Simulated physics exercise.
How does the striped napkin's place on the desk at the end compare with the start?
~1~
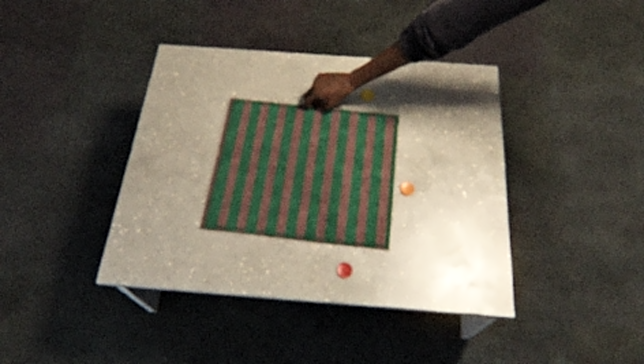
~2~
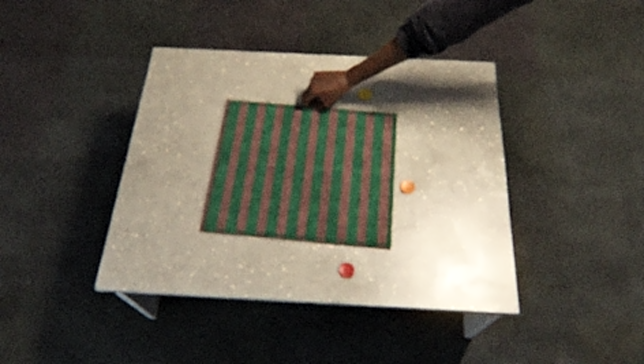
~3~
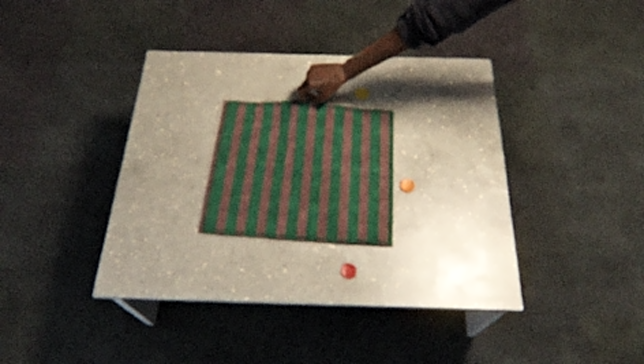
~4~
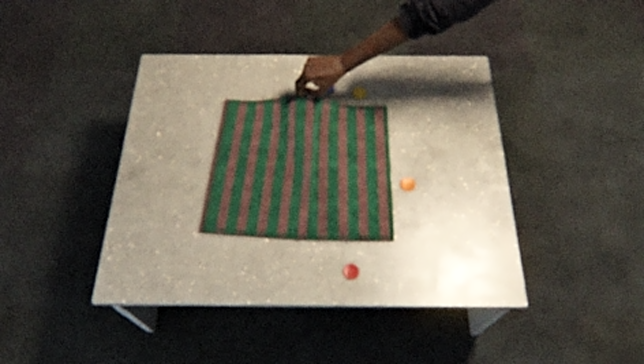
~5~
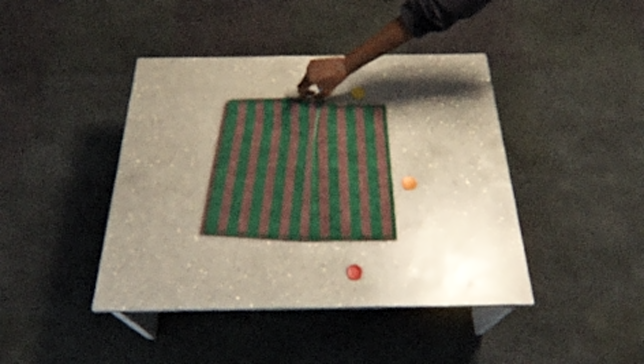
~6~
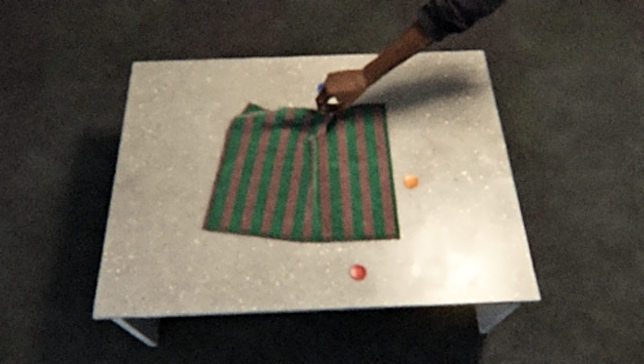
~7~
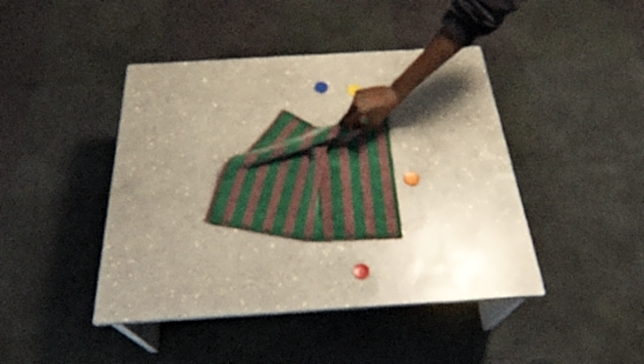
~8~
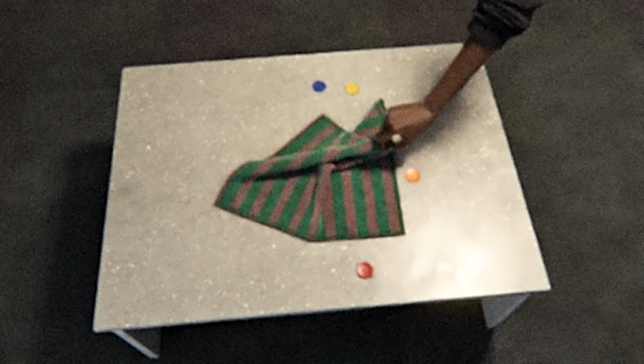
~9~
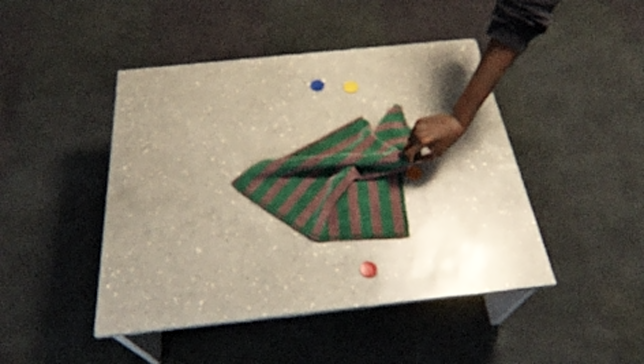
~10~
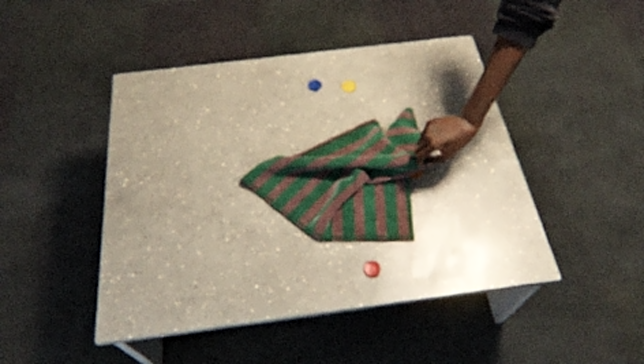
At the end the napkin sits a little farther to the right than it did at the start.
On a pale desk, a hand pulls a striped napkin rightward, covering an orange disc.
